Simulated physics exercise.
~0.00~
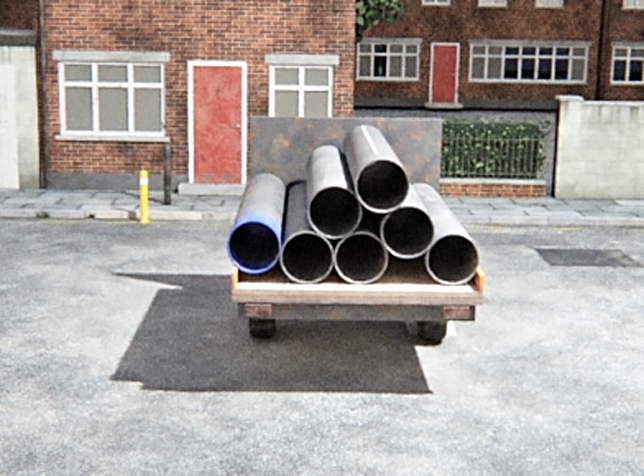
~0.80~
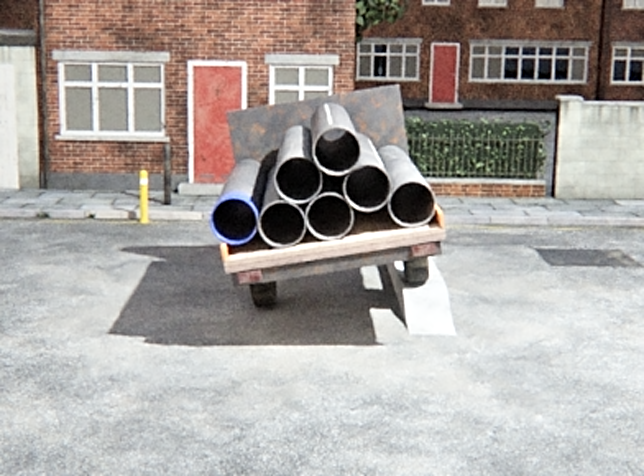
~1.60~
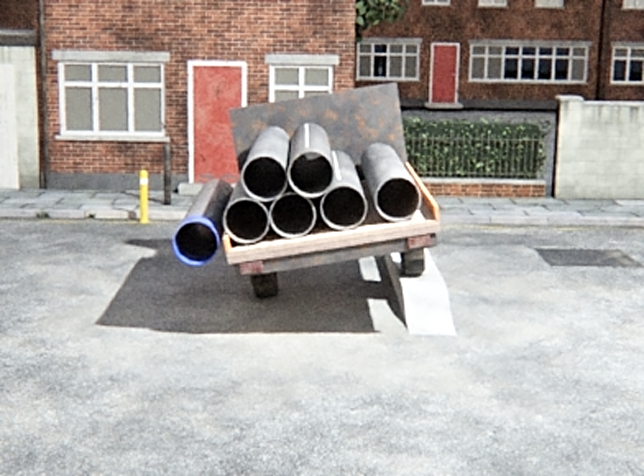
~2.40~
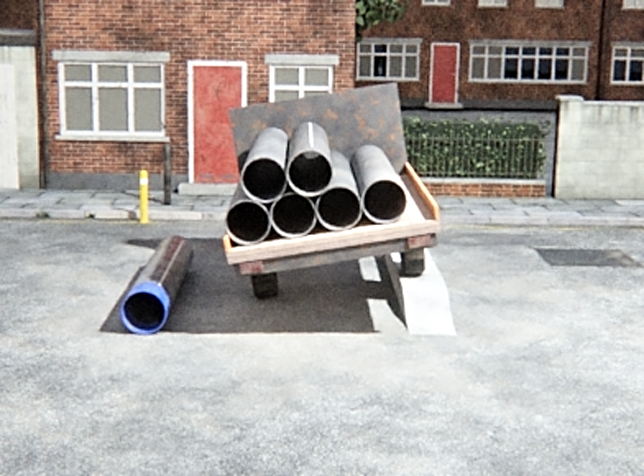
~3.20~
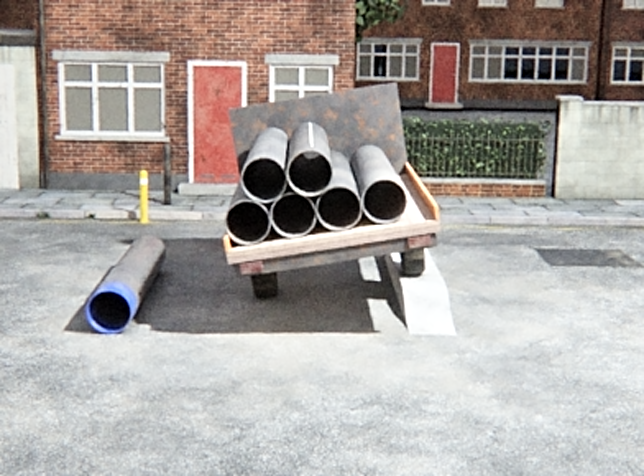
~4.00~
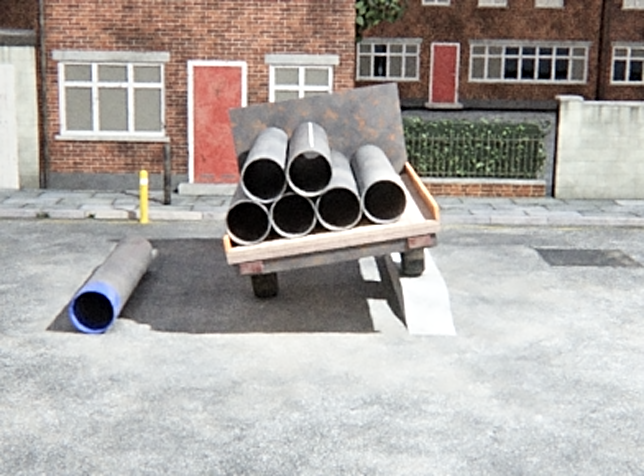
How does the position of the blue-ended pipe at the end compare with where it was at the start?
At the start the blue-ended pipe sits on the trailer deck at the left of the stack. By the end it lies on the ground, lower down and to the left of the trailer.
